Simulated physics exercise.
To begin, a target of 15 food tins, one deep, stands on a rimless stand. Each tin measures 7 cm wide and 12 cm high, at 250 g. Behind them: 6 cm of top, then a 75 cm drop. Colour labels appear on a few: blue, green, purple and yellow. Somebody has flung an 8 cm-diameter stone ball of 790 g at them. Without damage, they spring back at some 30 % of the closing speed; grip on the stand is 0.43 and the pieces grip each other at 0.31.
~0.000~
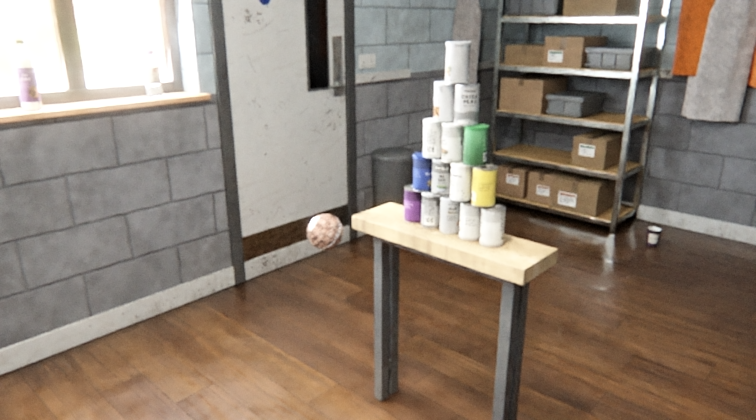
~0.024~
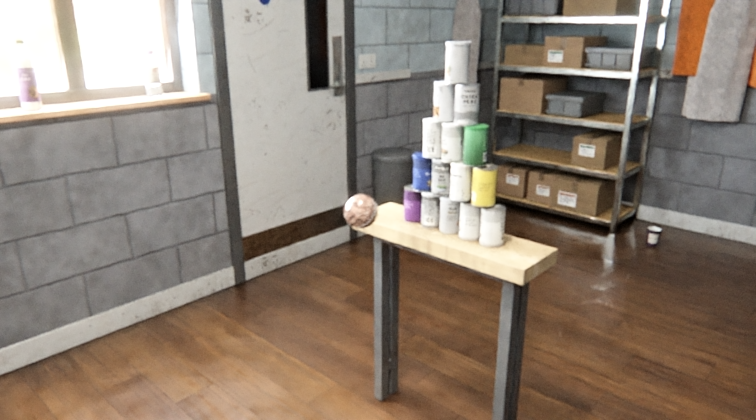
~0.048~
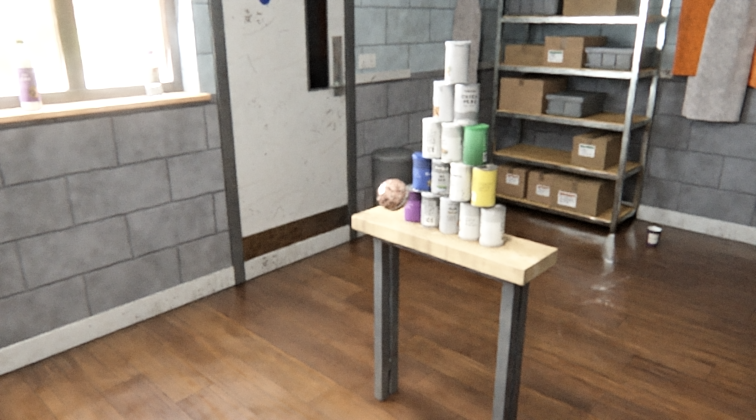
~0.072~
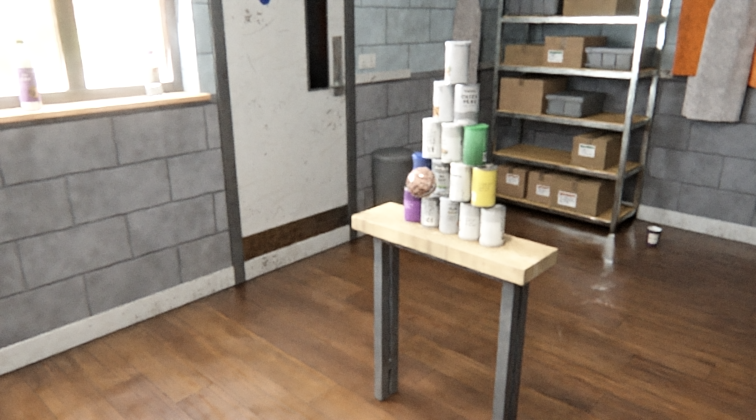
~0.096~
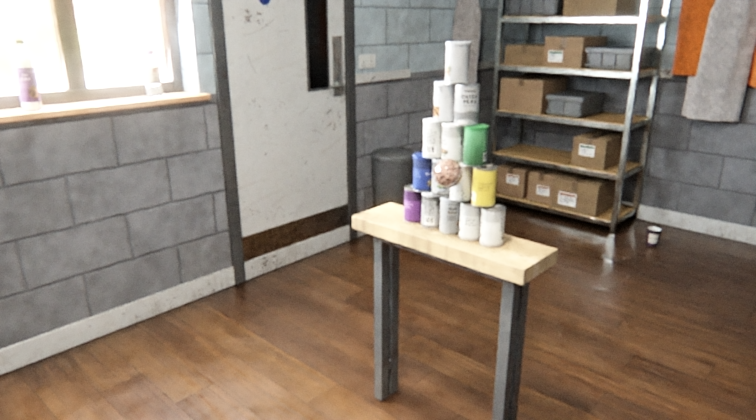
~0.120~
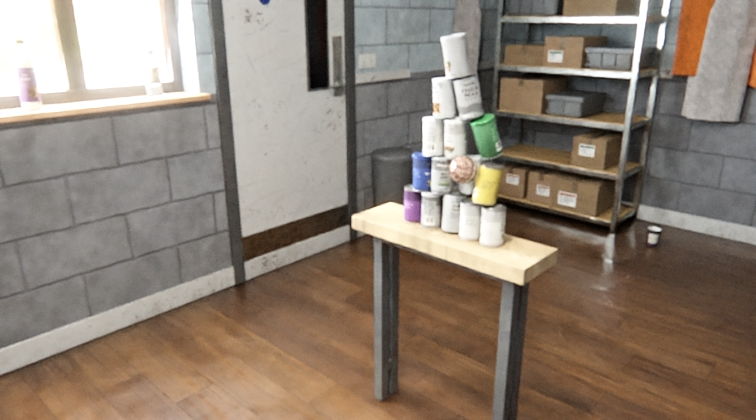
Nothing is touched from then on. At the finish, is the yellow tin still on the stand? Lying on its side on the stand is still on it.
No, it is off the stand.
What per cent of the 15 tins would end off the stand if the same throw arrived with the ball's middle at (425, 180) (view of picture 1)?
50 %.
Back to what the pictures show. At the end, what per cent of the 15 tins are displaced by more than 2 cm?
Answer: 60 %.
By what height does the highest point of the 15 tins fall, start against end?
Something like 34 cm, give or take.
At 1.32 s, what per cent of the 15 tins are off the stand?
At that instant, 45 percent.
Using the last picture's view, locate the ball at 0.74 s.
It should be near pixel (592, 297).
After 0.35 s, ball still moving; 1 of the 15 tins off the stand; yellow tin upside down; green tin leaning 68°.
After 0.74 s, ball still moving; 6 of the 15 tins off the stand; yellow tin upside down; green tin leaning 71°, 94 cm lower.
After 1.32 s, ball still moving; 7 of the 15 tins off the stand; yellow tin on its side; green tin on its side.
By the end (1.6 s), ball rolling away; 8 of the 15 tins off the stand; yellow tin on its side; green tin on its side; purple tin unmoved.
